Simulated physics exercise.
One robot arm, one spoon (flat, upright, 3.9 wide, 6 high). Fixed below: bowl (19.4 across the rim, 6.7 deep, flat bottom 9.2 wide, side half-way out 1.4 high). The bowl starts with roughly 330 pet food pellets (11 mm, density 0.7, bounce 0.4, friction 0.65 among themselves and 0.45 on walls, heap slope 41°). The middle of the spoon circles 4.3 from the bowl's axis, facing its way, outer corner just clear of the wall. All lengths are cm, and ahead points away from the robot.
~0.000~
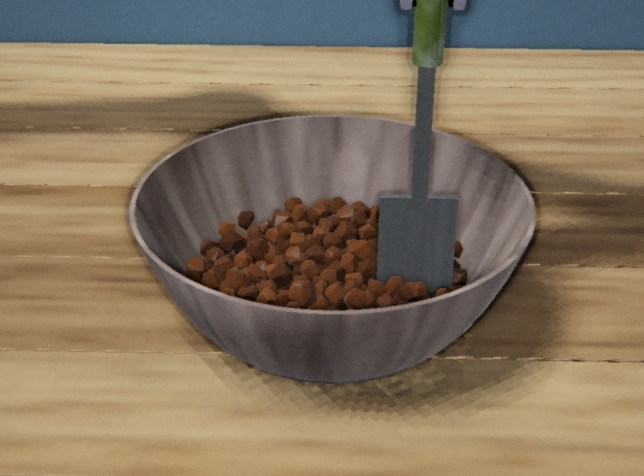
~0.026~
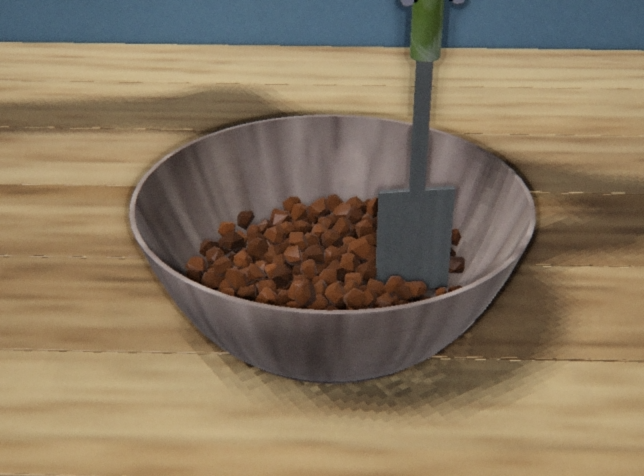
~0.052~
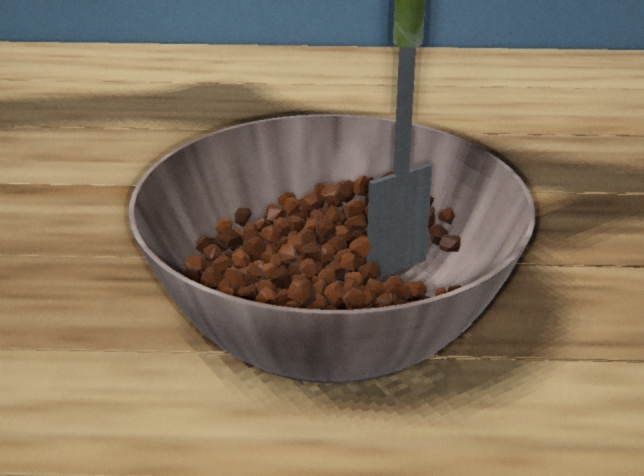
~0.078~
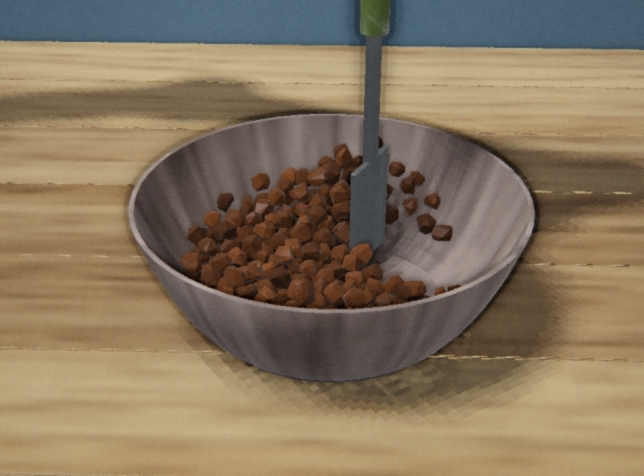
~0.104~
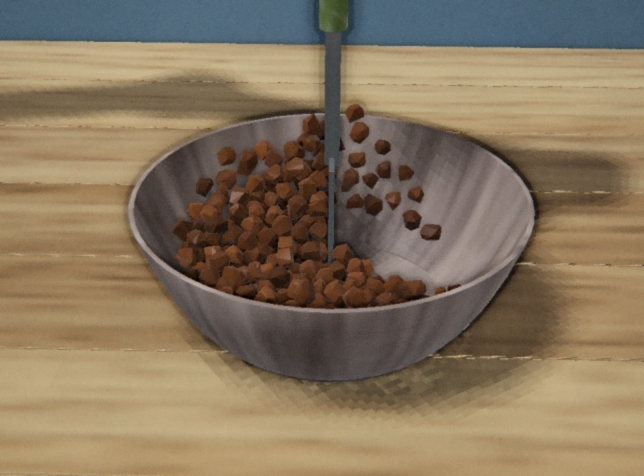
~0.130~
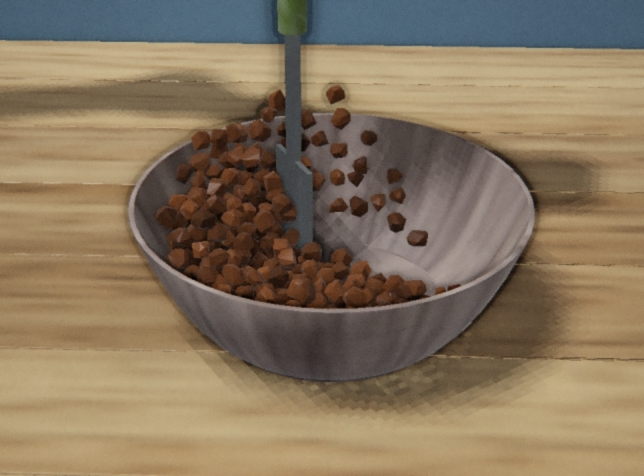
A flat spoon sweeps leftward through a bowl, pushing brown pellets up its left side.
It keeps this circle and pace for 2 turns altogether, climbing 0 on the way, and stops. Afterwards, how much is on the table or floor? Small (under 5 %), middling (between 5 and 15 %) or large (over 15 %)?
Share on the table or floor: Large (over 15 %).
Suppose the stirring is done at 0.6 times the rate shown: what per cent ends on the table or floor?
Some 5 per cent.
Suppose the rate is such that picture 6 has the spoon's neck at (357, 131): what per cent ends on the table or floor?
About 15 per cent.
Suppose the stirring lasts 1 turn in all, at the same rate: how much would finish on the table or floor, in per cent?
It would be near 25 per cent.
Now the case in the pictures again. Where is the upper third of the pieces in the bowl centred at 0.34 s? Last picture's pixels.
Near (469, 230).
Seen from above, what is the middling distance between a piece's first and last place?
About 11 cm.
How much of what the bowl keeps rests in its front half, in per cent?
Roughly 45 per cent.
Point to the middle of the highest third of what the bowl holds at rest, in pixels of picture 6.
Around (421, 236).
After 0.34 s, 351° round, highest piece 10 above the table; 262 in the bowl, 21 on the table or floor, 44 in flight or on the tool.
After 0.56 s, 222° round, highest piece 8 above the table; 233 in the bowl, 83 on the table or floor, 11 in flight or on the tool.
After 0.87 s, 0° round, highest piece 7 above the table; 222 in the bowl, 104 on the table or floor, 1 in flight or on the tool.
After 1.57 s, 0° round, highest piece 6 above the table; 222 in the bowl, 105 on the table or floor.
In the end, 222 in the bowl, 105 on the table or floor. That is 32 % on the table or floor.
